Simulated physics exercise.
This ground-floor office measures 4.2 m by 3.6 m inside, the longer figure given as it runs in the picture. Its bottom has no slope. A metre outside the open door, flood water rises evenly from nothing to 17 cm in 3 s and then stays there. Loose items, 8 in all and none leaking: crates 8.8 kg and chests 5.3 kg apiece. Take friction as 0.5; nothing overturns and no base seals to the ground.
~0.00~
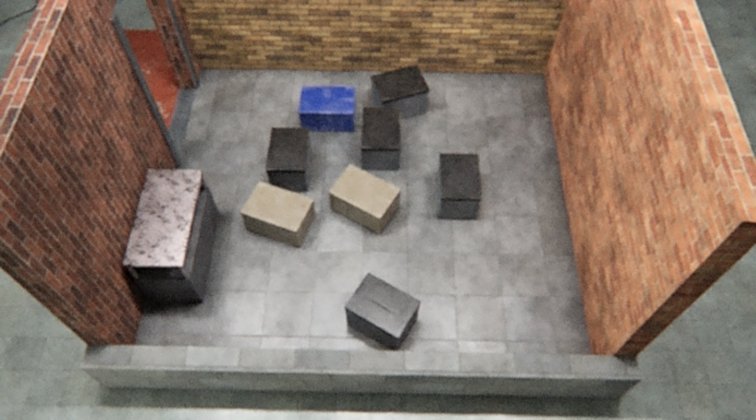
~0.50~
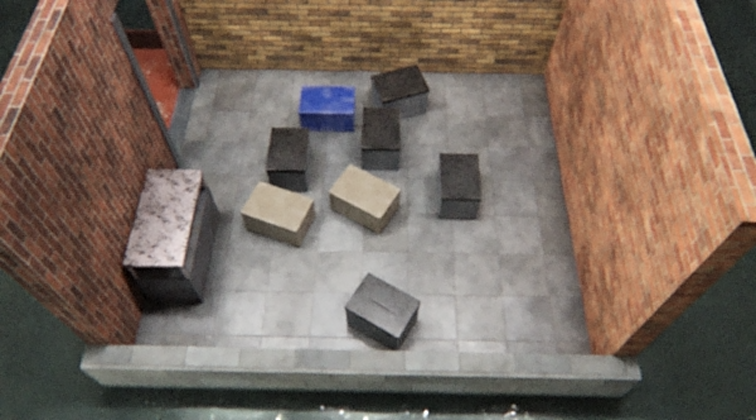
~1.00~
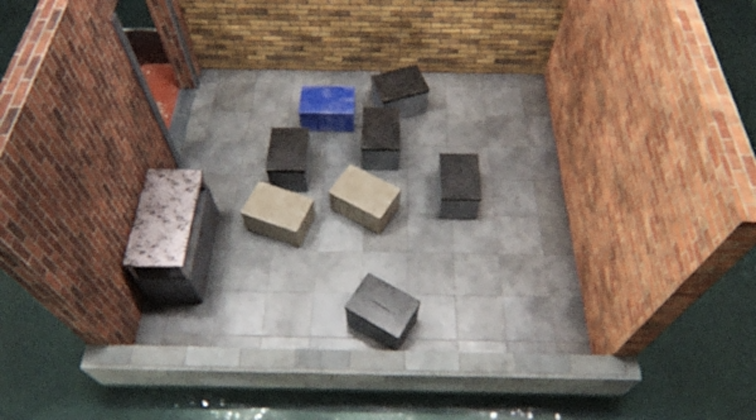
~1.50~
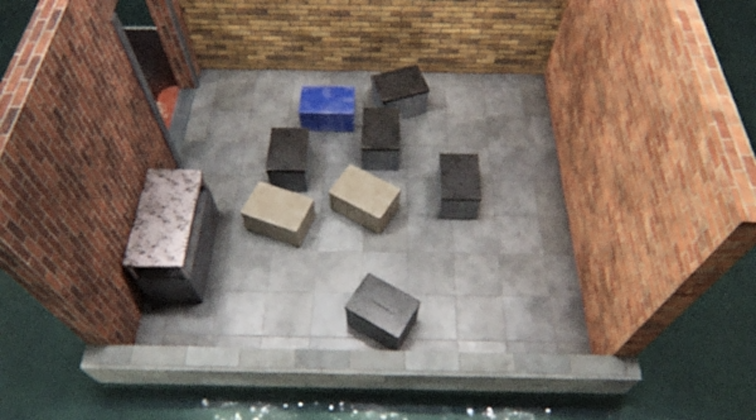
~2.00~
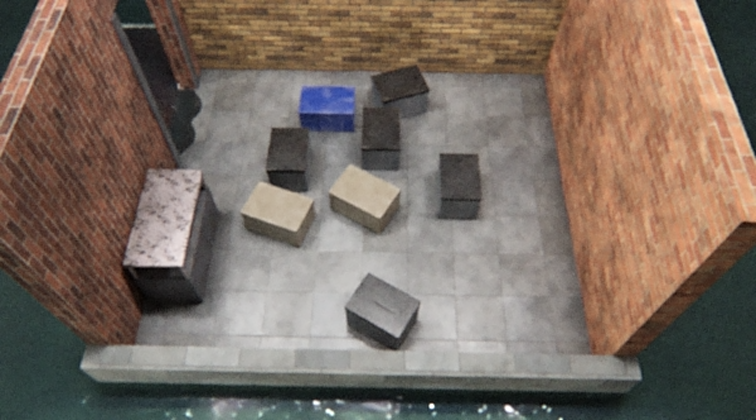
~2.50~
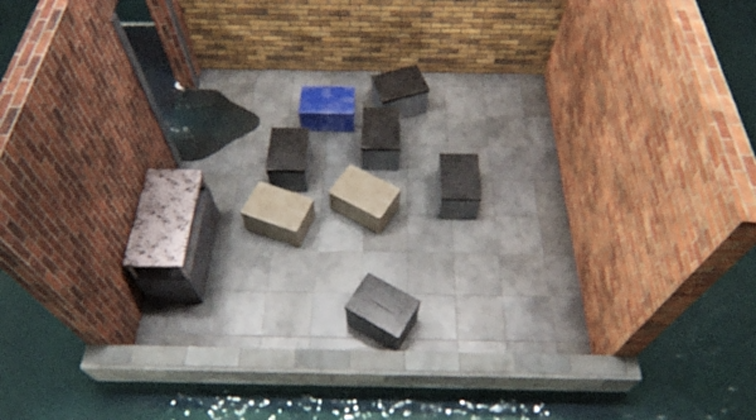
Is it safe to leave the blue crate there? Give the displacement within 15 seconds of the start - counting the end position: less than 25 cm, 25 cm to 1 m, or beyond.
The blue crate travels far.
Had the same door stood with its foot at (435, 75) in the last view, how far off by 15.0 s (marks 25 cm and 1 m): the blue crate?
In that case the blue crate slides a little.
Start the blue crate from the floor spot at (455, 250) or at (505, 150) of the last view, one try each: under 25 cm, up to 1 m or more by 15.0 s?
In turn: It ends far away; it gets carried off.
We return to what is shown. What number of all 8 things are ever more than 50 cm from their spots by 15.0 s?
I count 8.
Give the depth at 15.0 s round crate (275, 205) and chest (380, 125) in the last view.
About 5 and 10 cm.
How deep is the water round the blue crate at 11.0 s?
Roughly 6 cm.
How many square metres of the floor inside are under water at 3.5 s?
Roughly 3.0 m2.
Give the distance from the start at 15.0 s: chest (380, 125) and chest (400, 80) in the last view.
In that order: 200 cm, 200 cm.
After 3.5 s the blue crate is near (327, 99), 0.0 m from its start, aground; 0 afloat.
After 6.8 s the blue crate is near (484, 139), 1.8 m from its start, afloat; 4 afloat.
After 11.0 s the blue crate is near (418, 276), 2.4 m from its start, afloat; 7 afloat.
After 15.0 s the blue crate is near (267, 211), 1.6 m from its start, afloat; 8 afloat.
